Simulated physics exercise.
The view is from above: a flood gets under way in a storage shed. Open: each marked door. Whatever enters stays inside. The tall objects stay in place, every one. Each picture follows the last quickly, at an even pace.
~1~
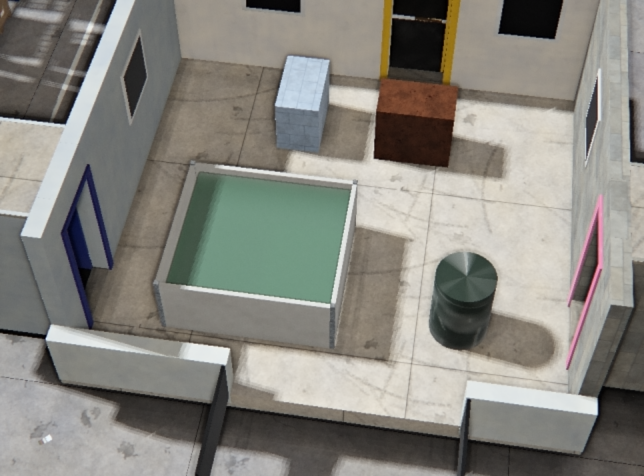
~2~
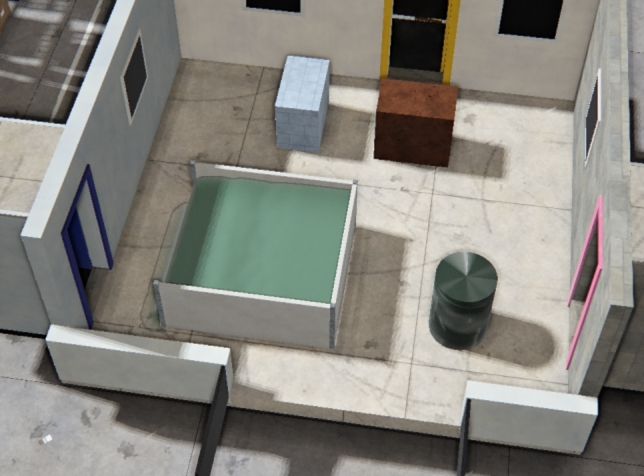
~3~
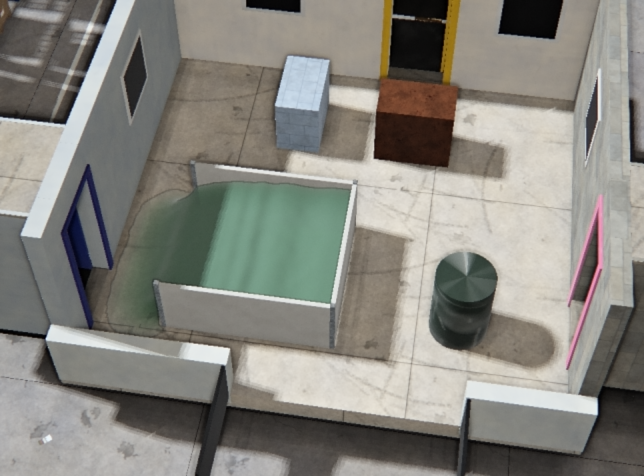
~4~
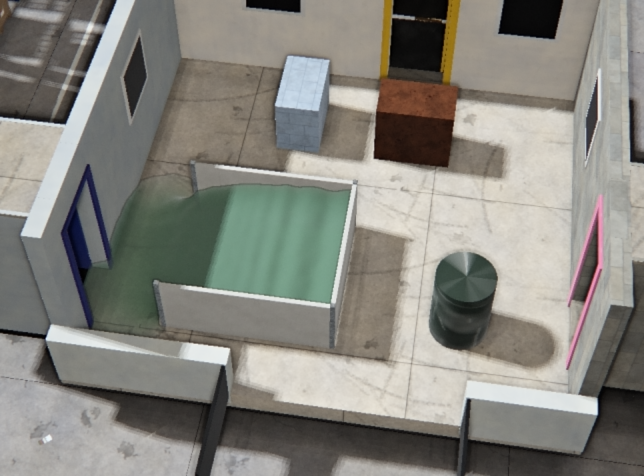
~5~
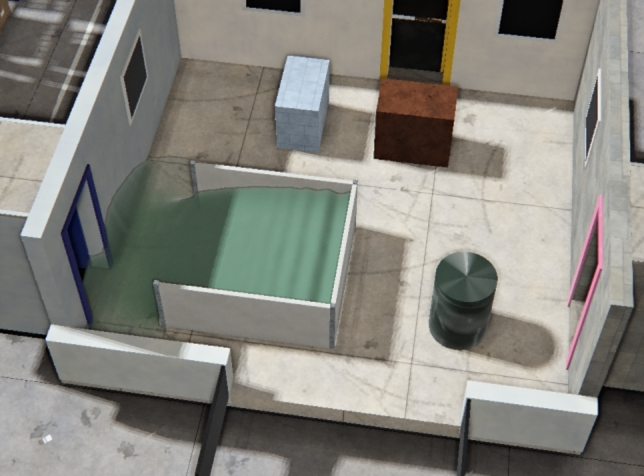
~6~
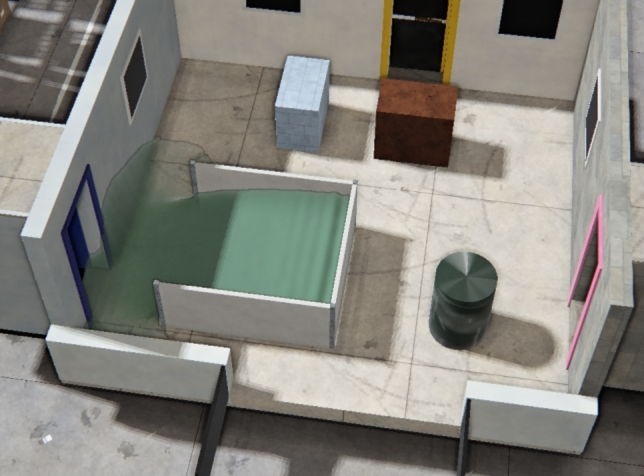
A storage shed with pale walls and a concrete floor is seen from above, through its open front and roof. A square tank of green water stands left of centre, with a blue-framed doorway at left, a pale blue block, a rust-brown block and a yellow-framed door behind, and a dark green cylinder and pink frame at right. Water pours from the tank's left side, spreads to the left wall and doorway, then spreads backward along the wall, while the view stays still.
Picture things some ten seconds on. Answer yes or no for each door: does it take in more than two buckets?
Yellow door: No; pink door: No; blue door: Yes.
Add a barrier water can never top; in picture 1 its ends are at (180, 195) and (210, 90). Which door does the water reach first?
Answer: The door marked blue.
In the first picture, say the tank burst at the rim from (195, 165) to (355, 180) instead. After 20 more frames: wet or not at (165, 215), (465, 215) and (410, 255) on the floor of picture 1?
Sequence of results: Reached by the flood, reached by the flood, missed by the flood.
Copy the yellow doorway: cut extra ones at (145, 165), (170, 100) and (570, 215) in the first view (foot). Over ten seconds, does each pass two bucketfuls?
Lab note, doors in listed order: Over the limit, over the limit, under the limit.
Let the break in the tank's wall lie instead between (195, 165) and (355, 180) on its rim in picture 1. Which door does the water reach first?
My pick is the yellow door.
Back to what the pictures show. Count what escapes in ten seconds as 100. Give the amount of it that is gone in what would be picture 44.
I'd say about 85 per cent.
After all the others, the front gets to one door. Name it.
Answer: The pink one.
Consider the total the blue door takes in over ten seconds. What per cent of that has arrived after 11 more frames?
About 55 per cent.
A moment on, water covers 25 % of the floor; the yellow door not reached, the pink door not reached, the blue door far over two buckets in.
Next, water covers 35 % of the floor; the yellow door not reached, the pink door not reached, the blue door far over two buckets in.
Then, water covers 55 % of the floor; the yellow door wet at the sill, nothing in, the pink door not reached, the blue door far over two buckets in.
Later, water covers 80 % of the floor; the yellow door wet at the sill, nothing in, the pink door wet at the sill, nothing in, the blue door far over two buckets in.
In the end, water covers 100 % of the floor; the yellow door wet at the sill, nothing in, the pink door wet at the sill, nothing in, the blue door far over two buckets in.
